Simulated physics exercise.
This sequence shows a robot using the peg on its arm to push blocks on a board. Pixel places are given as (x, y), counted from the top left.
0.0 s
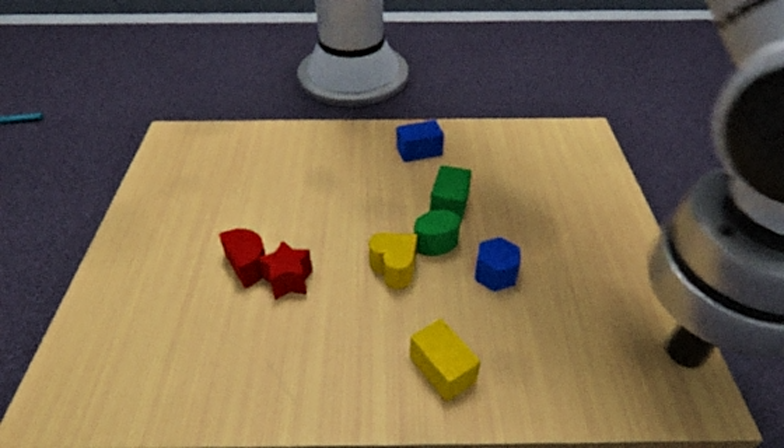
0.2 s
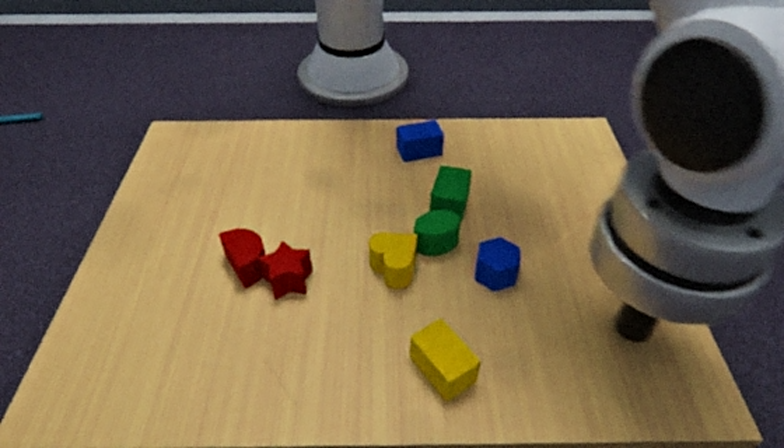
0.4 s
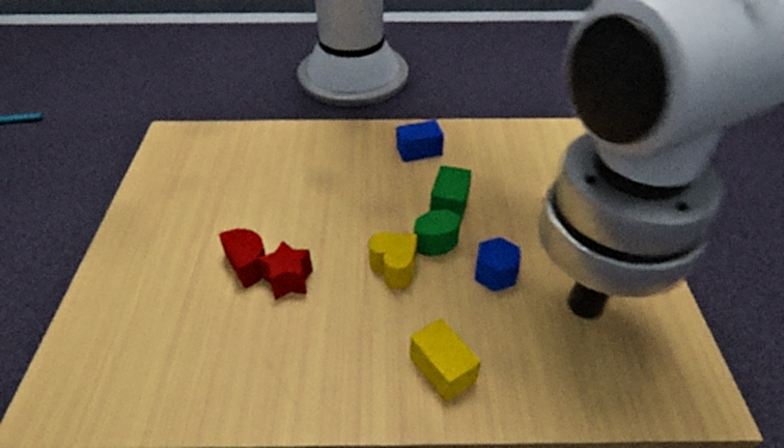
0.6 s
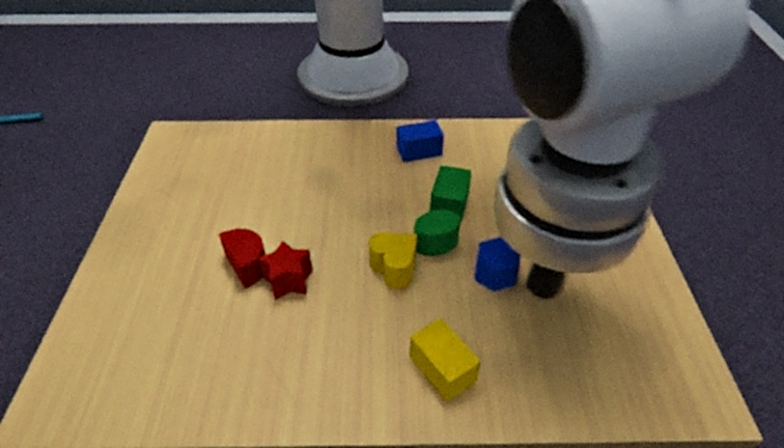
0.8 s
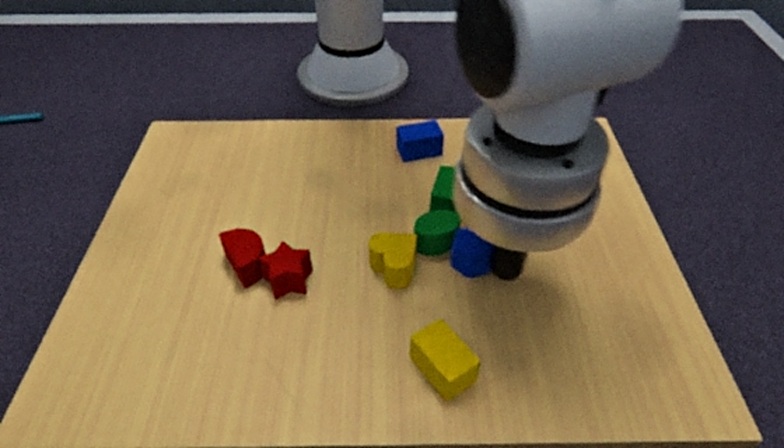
A robot arm with a dark peg moved left across the wooden board from the right edge, then pushed the blue hexagonal block a short way left toward the green oval block.
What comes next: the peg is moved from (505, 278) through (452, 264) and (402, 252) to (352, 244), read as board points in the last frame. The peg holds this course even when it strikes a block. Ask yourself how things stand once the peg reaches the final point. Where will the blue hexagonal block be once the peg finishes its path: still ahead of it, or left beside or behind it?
It lies beside or behind the peg.
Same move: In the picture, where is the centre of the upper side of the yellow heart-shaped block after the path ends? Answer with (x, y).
In the picture, that point is around (365, 253).
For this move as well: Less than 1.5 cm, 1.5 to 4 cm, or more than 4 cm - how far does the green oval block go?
Goes over 4 cm.
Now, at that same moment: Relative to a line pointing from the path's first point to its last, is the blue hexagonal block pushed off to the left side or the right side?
That block drifts right.
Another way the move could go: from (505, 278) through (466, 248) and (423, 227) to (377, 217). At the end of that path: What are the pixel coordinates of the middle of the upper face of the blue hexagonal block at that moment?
My best guess is (347, 186).
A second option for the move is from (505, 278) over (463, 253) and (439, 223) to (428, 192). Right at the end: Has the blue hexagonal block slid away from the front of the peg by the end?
Answer: Yes.
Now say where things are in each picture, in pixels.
The first frame shows peg tip (685, 353); block tops, red star block (285, 259); yellow heart-shaped block (394, 247); green oval block (438, 221); blue hexagonal block (500, 253).
The second frame shows peg (632, 328); blocks unchanged.
The third frame shows peg (585, 306); blocks unchanged.
The fourth frame shows peg (544, 286); blocks unchanged.
The fifth frame shows peg (507, 269); red star block (285, 259); yellow heart-shaped block (394, 247); green oval block (438, 221); blue hexagonal block (475, 240).
On the path given first. One third of the way, peg (453, 255); green oval block (409, 201), turned 15° anticlockwise; blue hexagonal block (433, 221), turned 40° clockwise.
Two thirds of the way, peg (401, 242); yellow heart-shaped block (376, 250), turned 50° anticlockwise; green oval block (397, 182), turned 15° clockwise; blue hexagonal block (401, 206), turned 75° clockwise.
At the end, peg (351, 234); red star block in place; yellow heart-shaped block (365, 253), turned 80° anticlockwise; green oval block (397, 180), turned 20° clockwise; blue hexagonal block (398, 204), turned 85° clockwise.
